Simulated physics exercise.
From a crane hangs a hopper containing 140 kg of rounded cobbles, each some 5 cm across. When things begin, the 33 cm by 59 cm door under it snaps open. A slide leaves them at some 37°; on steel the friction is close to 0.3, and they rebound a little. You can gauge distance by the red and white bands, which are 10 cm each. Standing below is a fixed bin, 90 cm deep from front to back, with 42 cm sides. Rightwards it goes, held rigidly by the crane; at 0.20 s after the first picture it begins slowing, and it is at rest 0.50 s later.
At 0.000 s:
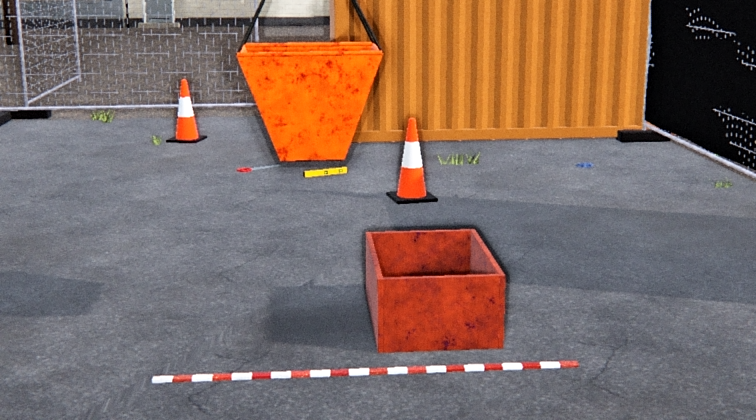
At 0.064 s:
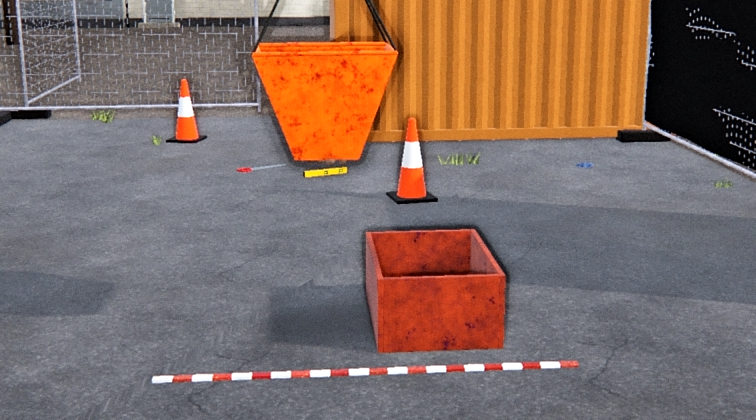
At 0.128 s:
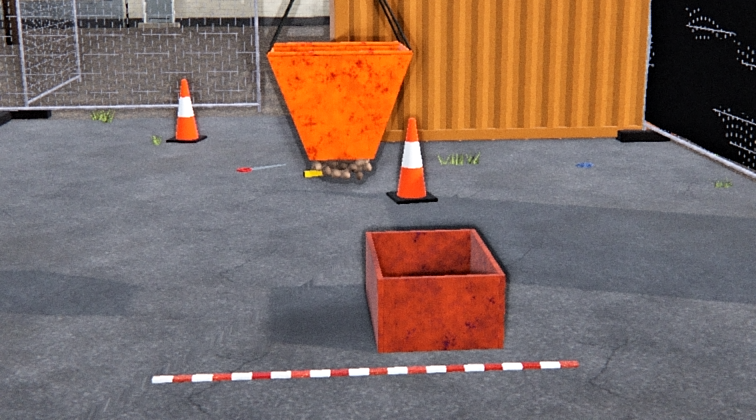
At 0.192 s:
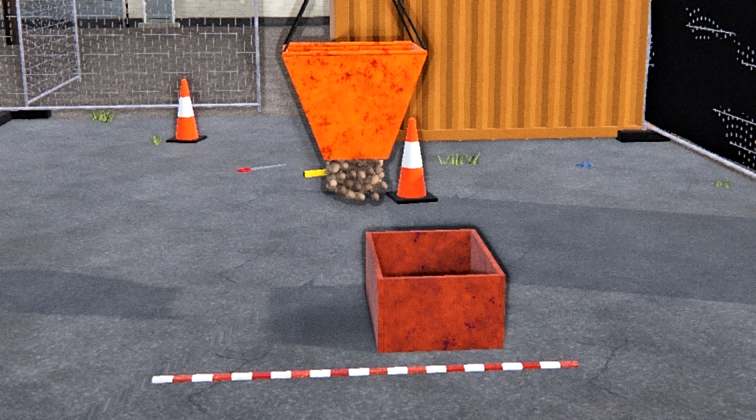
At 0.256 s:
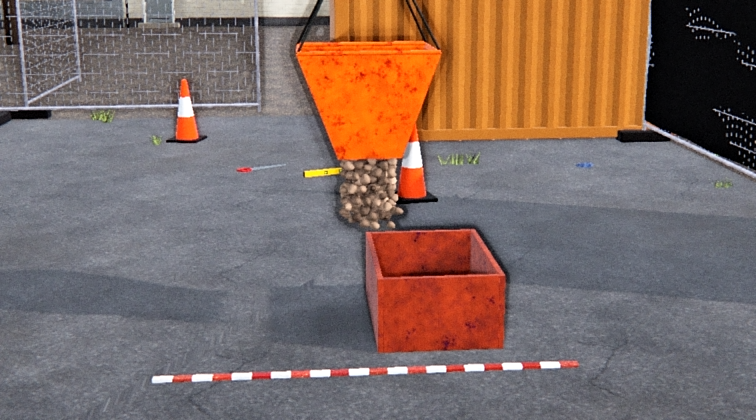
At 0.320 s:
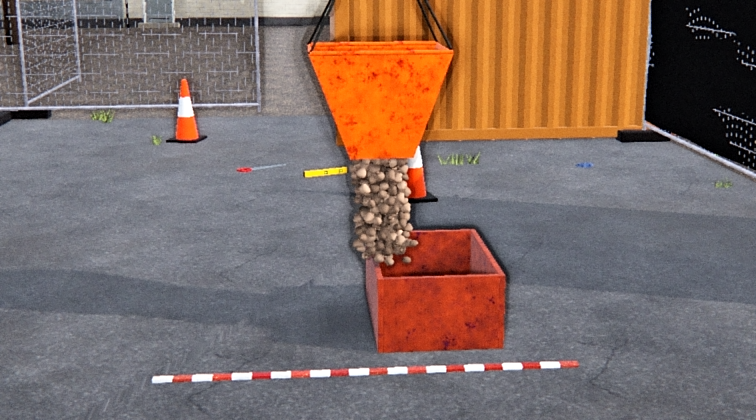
An orange hopper hung on dark straps glides rightwards across a paved yard, seen from a fixed, slightly raised view, with wire fencing, a pale building and an orange corrugated container behind. Two striped traffic cones, a yellow level and a red-and-white banded pole lie around an open rust-red box in front. Brown rounded cobbles begin pouring from the hopper's underside, the stream lengthening downwards until it overlaps the box's left edge.
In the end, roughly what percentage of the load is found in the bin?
Roughly 98 % of the load is found there.
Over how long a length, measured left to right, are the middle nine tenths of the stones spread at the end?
It spans roughly 60 centimetres.
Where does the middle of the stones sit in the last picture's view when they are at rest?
I'd point to close to (434, 300) in the last picture.
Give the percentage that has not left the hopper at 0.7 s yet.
Near 0 % is still in there.
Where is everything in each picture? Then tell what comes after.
In the first frame, the outlet is at (312, 151); nothing has dropped yet.
In the second frame, the outlet is at (327, 150); 4 % is out.
In the third frame, outlet at (342, 150), the stream shows down to (344, 170); 86 % still inside.
In the fourth frame, outlet at (356, 150), the stream shows down to (359, 191); 72 % still inside.
In the fifth frame, outlet at (370, 149), the stream shows down to (373, 219); 57 % still inside.
In the sixth frame, outlet at (382, 149), the stream shows down to (382, 254); 42 % still inside.
After 0.7 s, 0 % in the hopper, 2 % falling or lying left of the bin, 98 % falling or lying in the bin; the stones farthest right are at (478, 297).
After 1.1 s, 0 % in the hopper, 2 % falling or lying left of the bin, 98 % falling or lying in the bin; the stones farthest right are at (477, 295).
After 1.7 s, 0 % in the hopper, 2 % falling or lying left of the bin, 98 % falling or lying in the bin; the stones farthest right are at (477, 295).
After 2.6 s, 0 % in the hopper, 2 % falling or lying left of the bin, 98 % falling or lying in the bin; the stones farthest right are at (477, 295).
After 4.5 s, 0 % in the hopper, 2 % left of the bin, 98 % in the bin; the stones farthest right are at (477, 295).
